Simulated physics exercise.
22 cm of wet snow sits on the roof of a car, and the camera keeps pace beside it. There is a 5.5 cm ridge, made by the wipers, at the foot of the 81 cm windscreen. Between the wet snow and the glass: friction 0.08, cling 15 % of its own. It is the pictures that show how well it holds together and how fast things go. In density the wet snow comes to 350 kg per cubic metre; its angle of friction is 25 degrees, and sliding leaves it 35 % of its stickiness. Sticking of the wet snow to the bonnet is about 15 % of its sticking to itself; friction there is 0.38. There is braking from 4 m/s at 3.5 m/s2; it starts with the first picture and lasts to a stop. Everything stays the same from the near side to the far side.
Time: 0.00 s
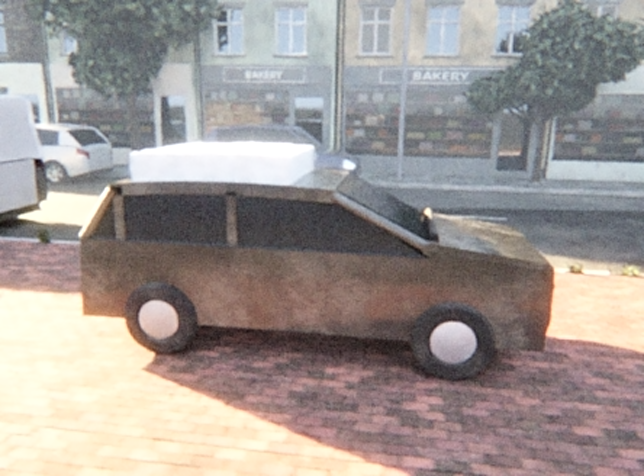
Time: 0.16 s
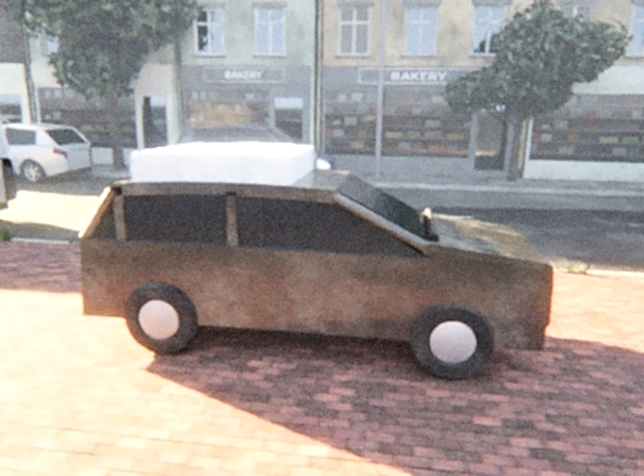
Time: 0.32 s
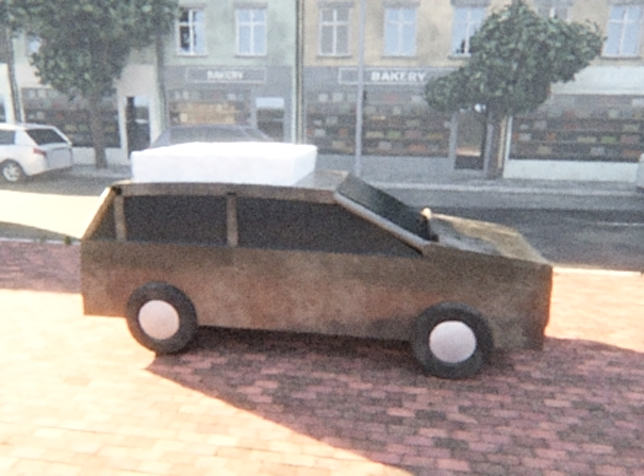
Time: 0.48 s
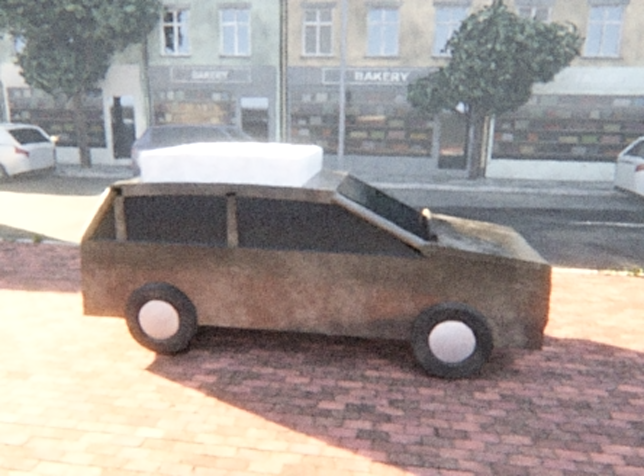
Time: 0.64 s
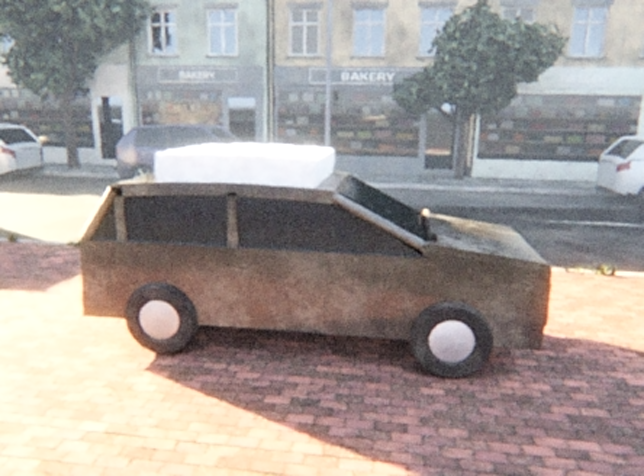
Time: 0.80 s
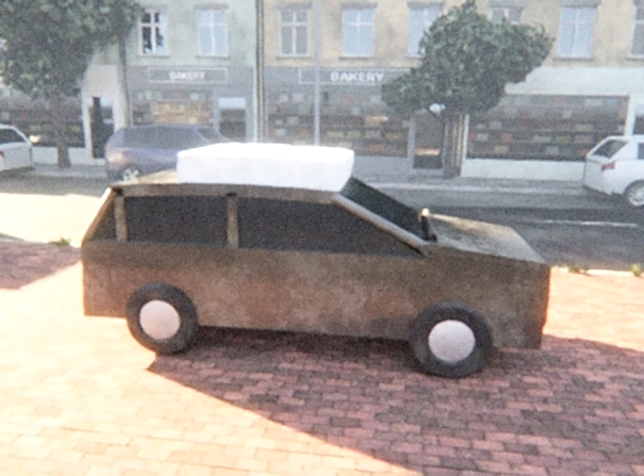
On a sunny street, a brown car brakes and its roof snow slides forward in one slab.
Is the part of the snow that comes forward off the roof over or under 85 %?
The result lands higher than 85 per cent.
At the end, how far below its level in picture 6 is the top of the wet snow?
Measured change: Some 40 cm.
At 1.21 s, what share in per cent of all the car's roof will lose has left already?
The figure is about 60 %.
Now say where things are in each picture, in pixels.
In the first picture, leading edge of the wet snow at (289, 164).
In the second picture, leading edge of the wet snow at (290, 159).
In the third picture, leading edge of the wet snow at (292, 159), its middle shifted 2.0 cm.
In the fourth picture, leading edge of the wet snow at (301, 163), its middle shifted 8.5 cm.
In the fifth picture, leading edge of the wet snow at (317, 165), its middle shifted 20 cm.
In the sixth picture, leading edge of the wet snow at (341, 168), its middle shifted 38 cm, 3 % of it past the top of the windscreen, in one piece.
After 1.21 s, 38 % of the snow is on the roof, 53 % on the glass, 10 % on the bonnet and none has gone off the nose.
After 1.68 s, none of the snow is on the roof, 22 % on the glass, 72 % on the bonnet and 6 % has gone off the nose.
After 2.16 s, none of the snow is on the roof, 14 % on the glass, 54 % on the bonnet and 32 % has gone off the nose.
After 2.64 s, none of the snow is on the roof, 14 % on the glass, 49 % on the bonnet and 38 % has gone off the nose.
After 3.10 s, at the end, none of the snow is on the roof, 14 % on the glass, 42 % on the bonnet and 45 % has gone off the nose.
